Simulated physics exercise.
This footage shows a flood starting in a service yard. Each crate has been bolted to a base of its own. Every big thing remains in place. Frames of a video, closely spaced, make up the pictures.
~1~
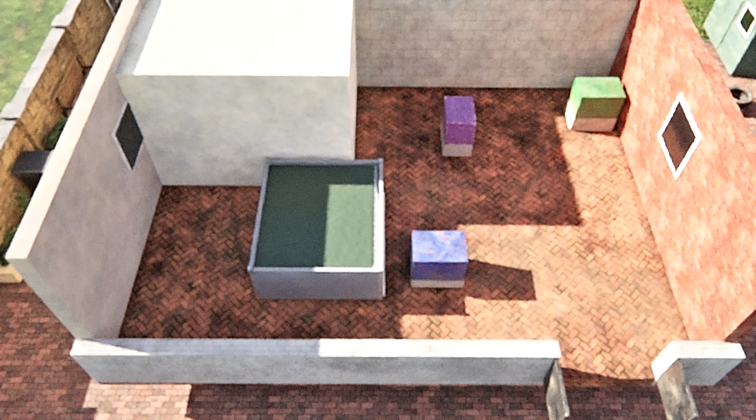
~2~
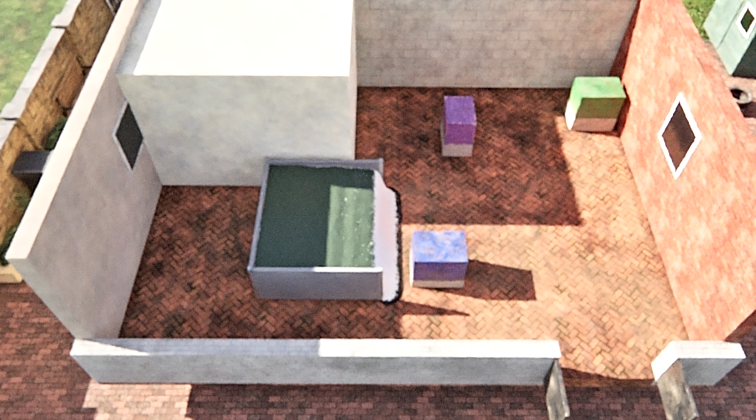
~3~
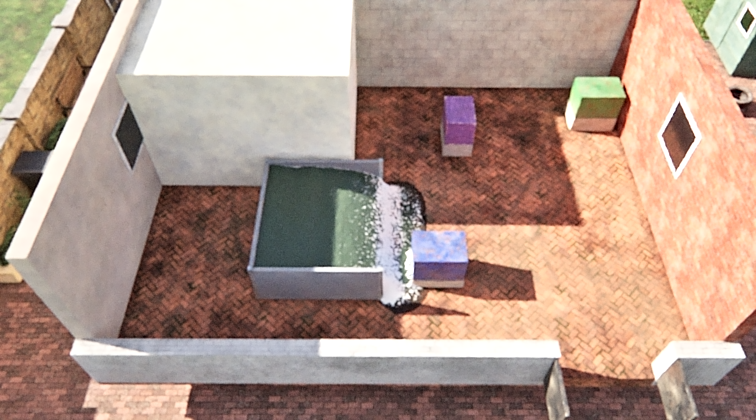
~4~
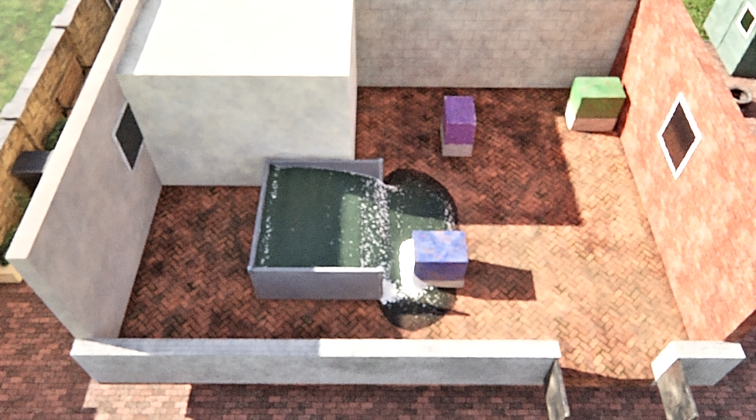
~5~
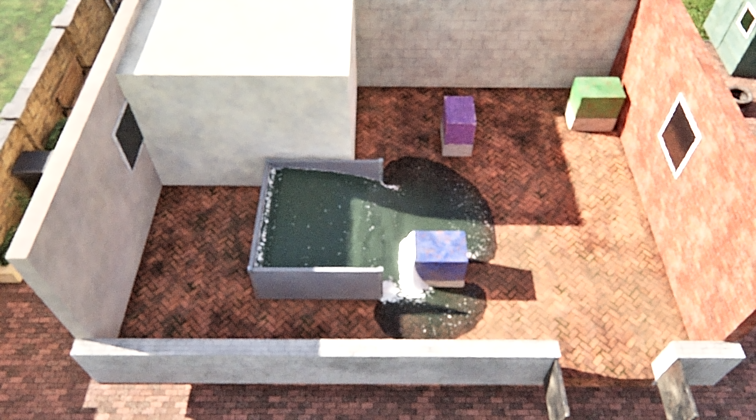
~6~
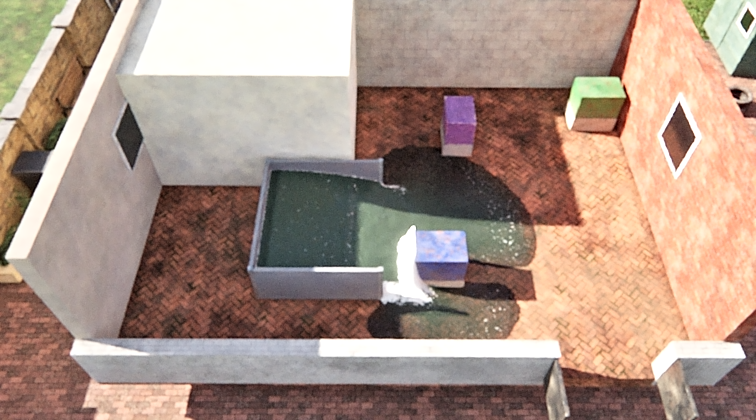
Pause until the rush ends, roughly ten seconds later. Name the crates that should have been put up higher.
One by one: The purple crate will come out dry, the green crate will come out wet, the blue crate will come out wet.
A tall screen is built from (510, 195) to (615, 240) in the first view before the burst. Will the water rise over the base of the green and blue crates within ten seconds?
Each crate - green crate: Not flooded; blue crate: Flooded.
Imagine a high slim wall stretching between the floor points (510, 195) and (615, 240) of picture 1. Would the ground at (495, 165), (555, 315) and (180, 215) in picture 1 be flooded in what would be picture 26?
The first point comes out inundated, the next inundated, the last unwetted.
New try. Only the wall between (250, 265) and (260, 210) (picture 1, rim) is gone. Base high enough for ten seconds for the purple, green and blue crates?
Purple stays untouched, green stays untouched, blue stays untouched.
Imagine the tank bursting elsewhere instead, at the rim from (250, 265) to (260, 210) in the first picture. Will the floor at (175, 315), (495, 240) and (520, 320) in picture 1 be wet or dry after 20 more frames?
The first point is swamped, the second unwetted, the third unwetted.
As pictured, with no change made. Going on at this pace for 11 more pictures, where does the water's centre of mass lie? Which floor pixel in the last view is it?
Point: (451, 233).
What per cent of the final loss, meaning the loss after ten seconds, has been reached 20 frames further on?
That comes to 10 per cent, as I work it out.
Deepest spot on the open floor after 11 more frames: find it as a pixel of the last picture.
Answer: (612, 134).
A moment on, water covers 45 % of the floor; the purple crate water round its plinth, the green crate not reached, the blue crate water round its plinth.
Next, water covers 60 % of the floor; the purple crate water round its plinth, the green crate water round its plinth, the blue crate water round its plinth.
Then, water covers 70 % of the floor; the purple crate water round its plinth, the green crate water round its plinth, the blue crate water round its plinth.
Later, water covers 85 % of the floor; the purple crate water round its plinth, the green crate water round its plinth, the blue crate water round its plinth.
In the end, water covers 95 % of the floor; the purple crate stayed above the water, the green crate was topped, the blue crate was topped.
